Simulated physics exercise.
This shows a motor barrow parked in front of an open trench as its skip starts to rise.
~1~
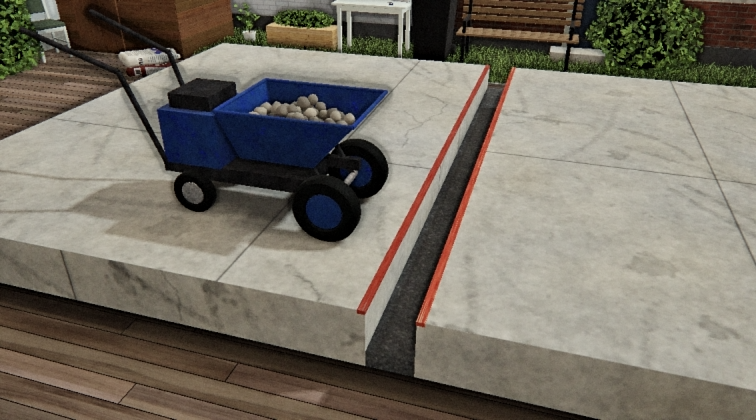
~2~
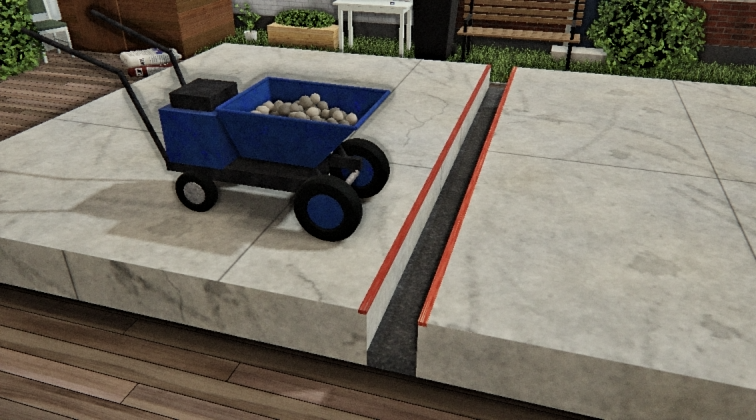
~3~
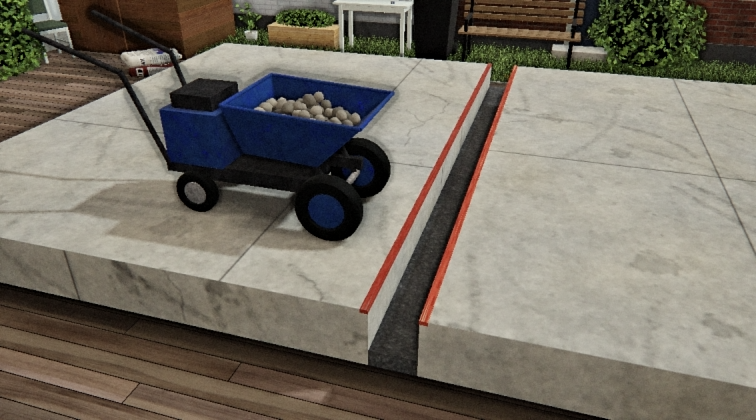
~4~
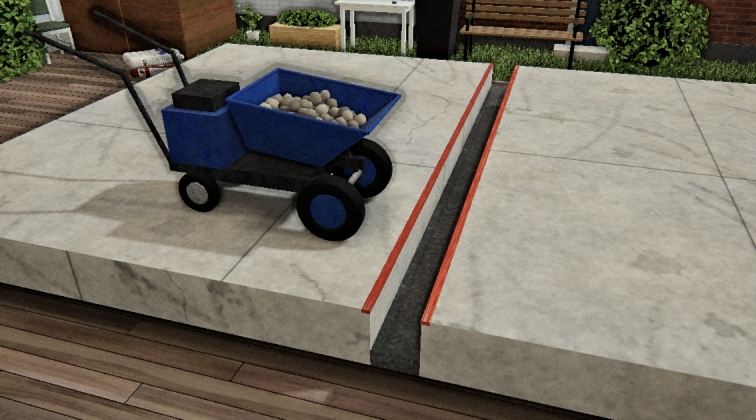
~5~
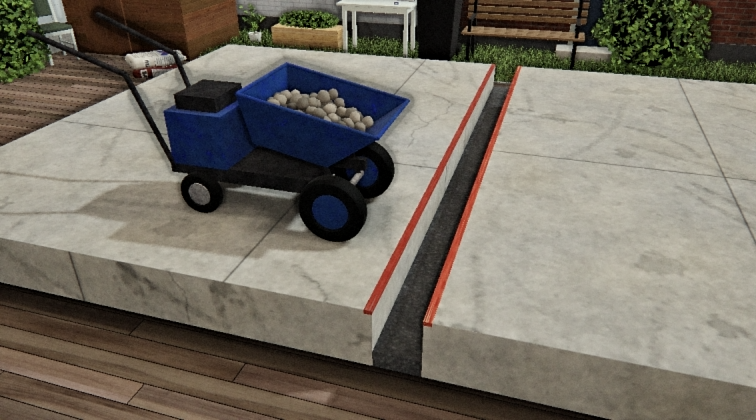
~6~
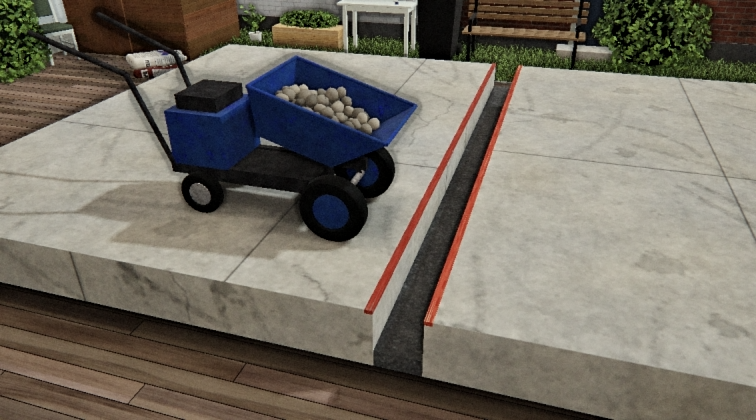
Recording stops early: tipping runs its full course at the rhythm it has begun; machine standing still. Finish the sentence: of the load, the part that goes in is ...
The minority.
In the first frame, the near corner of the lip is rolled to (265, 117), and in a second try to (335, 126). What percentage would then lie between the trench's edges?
About 40 per cent for the first spot and about 70 per cent for the second.
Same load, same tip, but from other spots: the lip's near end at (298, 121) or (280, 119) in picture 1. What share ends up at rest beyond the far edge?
Roughly 0 per cent, then roughly 0 per cent.
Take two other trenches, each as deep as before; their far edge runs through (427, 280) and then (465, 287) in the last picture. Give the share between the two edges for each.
You'd get 10 in a hundred the first time and 80 in a hundred the second.
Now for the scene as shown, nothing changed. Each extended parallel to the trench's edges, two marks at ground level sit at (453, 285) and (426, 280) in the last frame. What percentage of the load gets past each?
Roughly 60 and 80 %.
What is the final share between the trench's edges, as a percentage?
I'd put that share near 35 per cent.
Shortly afterwards, skip tipped steeply; the whole lot in the skip.
Next, skip tipped right over; the bulk in the skip; a little in or heaped over the trench; a little beyond it; only a few falling.
Some moments later, skip tipped right over; only a few in the skip; near a third in or heaped over the trench; near two thirds beyond it.
In the end, skip tipped right over; near a third in or heaped over the trench; near two thirds beyond it.
